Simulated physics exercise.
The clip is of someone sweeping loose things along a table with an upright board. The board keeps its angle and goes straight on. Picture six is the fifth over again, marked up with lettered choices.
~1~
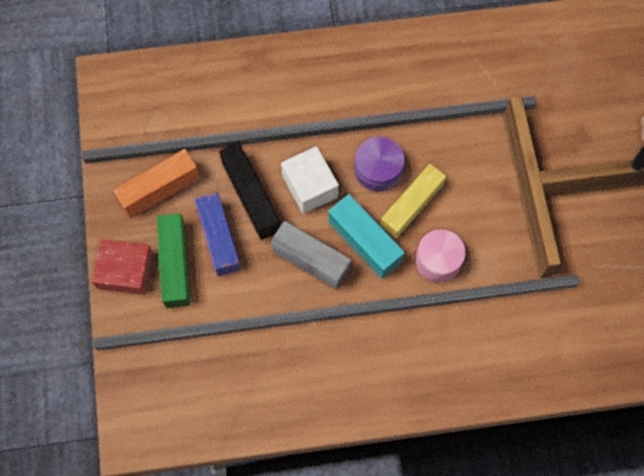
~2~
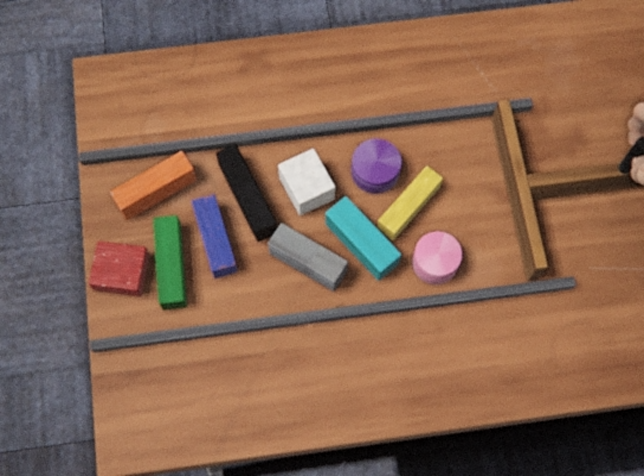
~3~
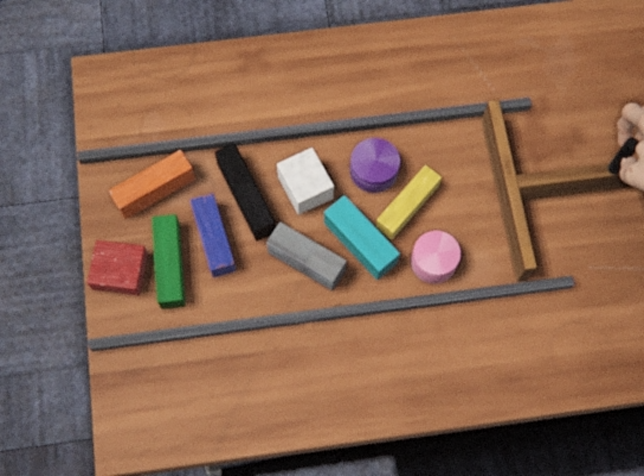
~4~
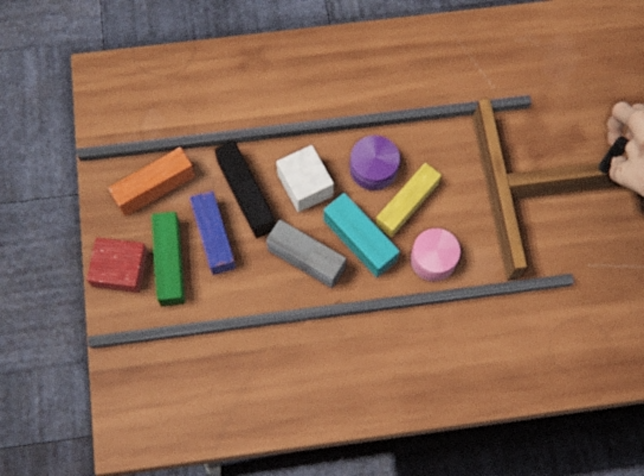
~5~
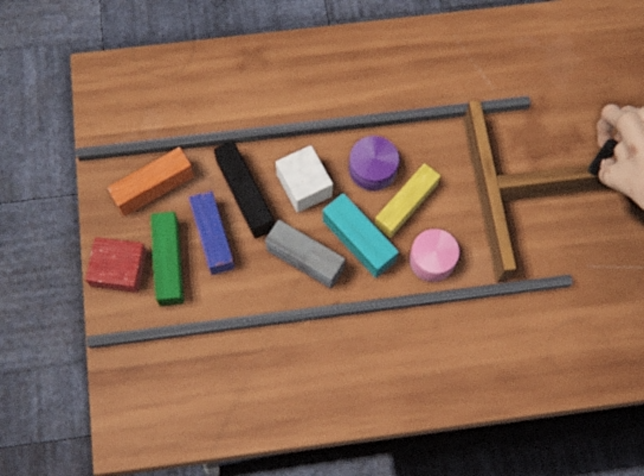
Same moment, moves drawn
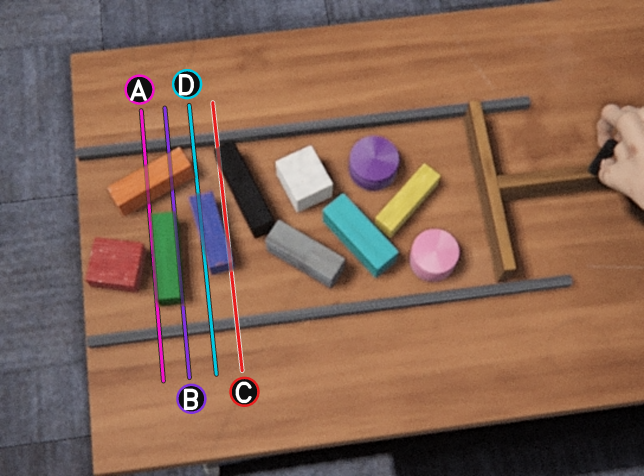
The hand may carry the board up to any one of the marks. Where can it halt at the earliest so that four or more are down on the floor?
At least to B.
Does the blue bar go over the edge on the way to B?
By then, yes.
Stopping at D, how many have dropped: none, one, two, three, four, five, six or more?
In all, three.
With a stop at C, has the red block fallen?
Yes.
On the marked copy, A at (152, 239); B at (177, 236); C at (227, 230); D at (202, 233).
Following B. Soon after the start, board (381, 196); pink tin (361, 278); purple tin (340, 155).
Later, board (268, 210); red block (93, 277); orange bar (104, 194).
In the end, board (177, 221); blue bar over the edge; black stick over the edge; five fallen.
As for the rest, A drops six, but is farther than needed; C drops only two; D drops only three.
